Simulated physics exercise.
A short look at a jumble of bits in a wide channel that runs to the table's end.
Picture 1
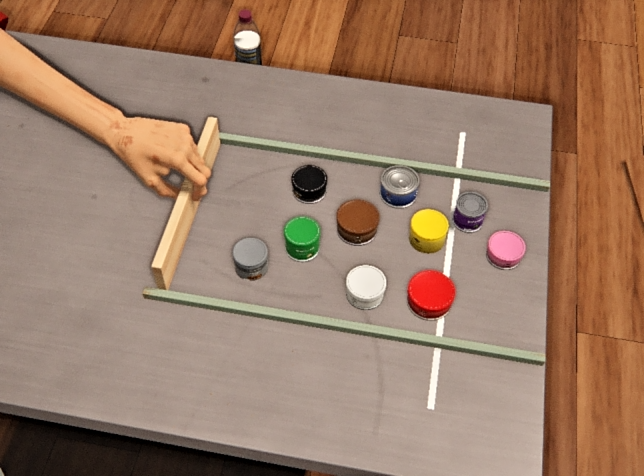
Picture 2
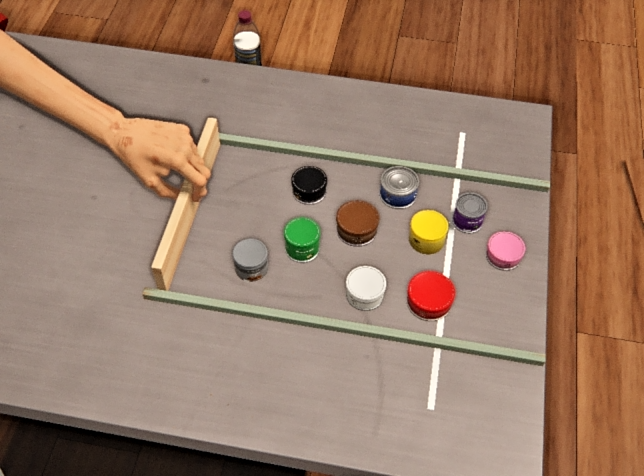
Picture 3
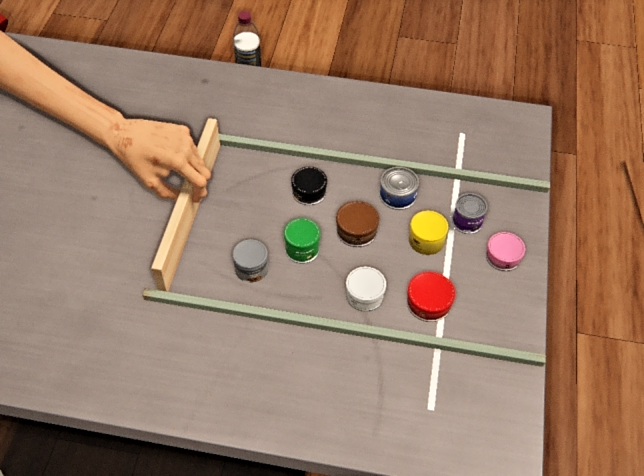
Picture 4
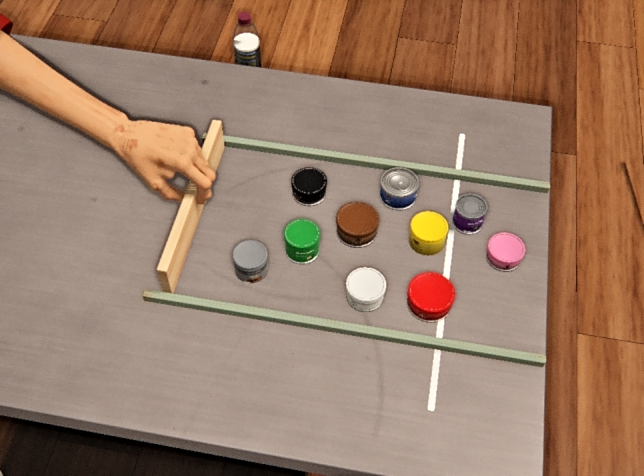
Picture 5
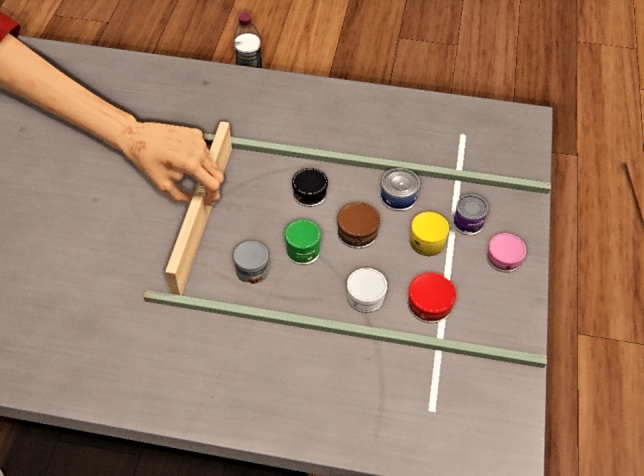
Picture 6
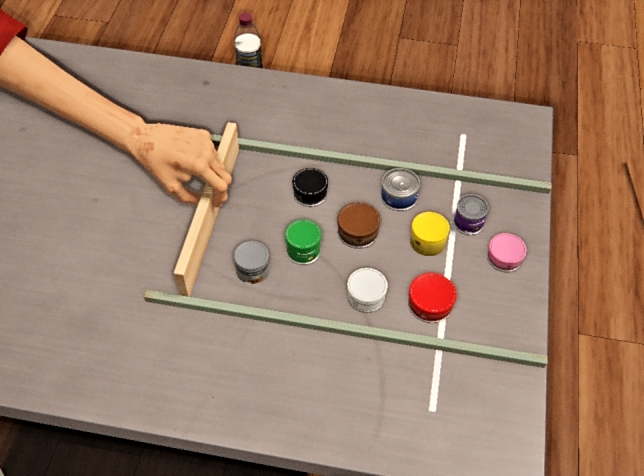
On a grey tabletop, a hand held a wooden board upright between two green strips and slid it slightly to the right, while the colourful little pots scattered ahead of it stayed practically still.
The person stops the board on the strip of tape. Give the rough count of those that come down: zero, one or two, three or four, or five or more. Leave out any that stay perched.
Outcome: The number that fall off is zero.
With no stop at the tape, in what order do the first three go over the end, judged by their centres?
They are the pink tin, then the red tin, then the yellow tub.
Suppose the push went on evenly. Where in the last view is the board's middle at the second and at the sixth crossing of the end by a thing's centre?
First at (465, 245), next at (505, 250).
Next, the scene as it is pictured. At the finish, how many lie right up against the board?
In contact: 4.
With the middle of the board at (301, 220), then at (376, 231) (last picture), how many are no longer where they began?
By then 3, and 8.
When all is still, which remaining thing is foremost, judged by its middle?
It is the pink tin.
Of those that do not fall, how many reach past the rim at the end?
Overhanging: 2.
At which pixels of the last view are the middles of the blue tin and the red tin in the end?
The blue tin at (502, 194), the red tin at (532, 326).
Soon after, none off yet; pink tin at rest near (506, 253); purple pot at rest near (471, 215); red tin at rest near (432, 298).
Then, none off yet; pink tin at rest near (508, 253); purple pot at rest near (471, 215); red tin moved about its own width near (494, 314).
At rest, the number that fall off is zero.
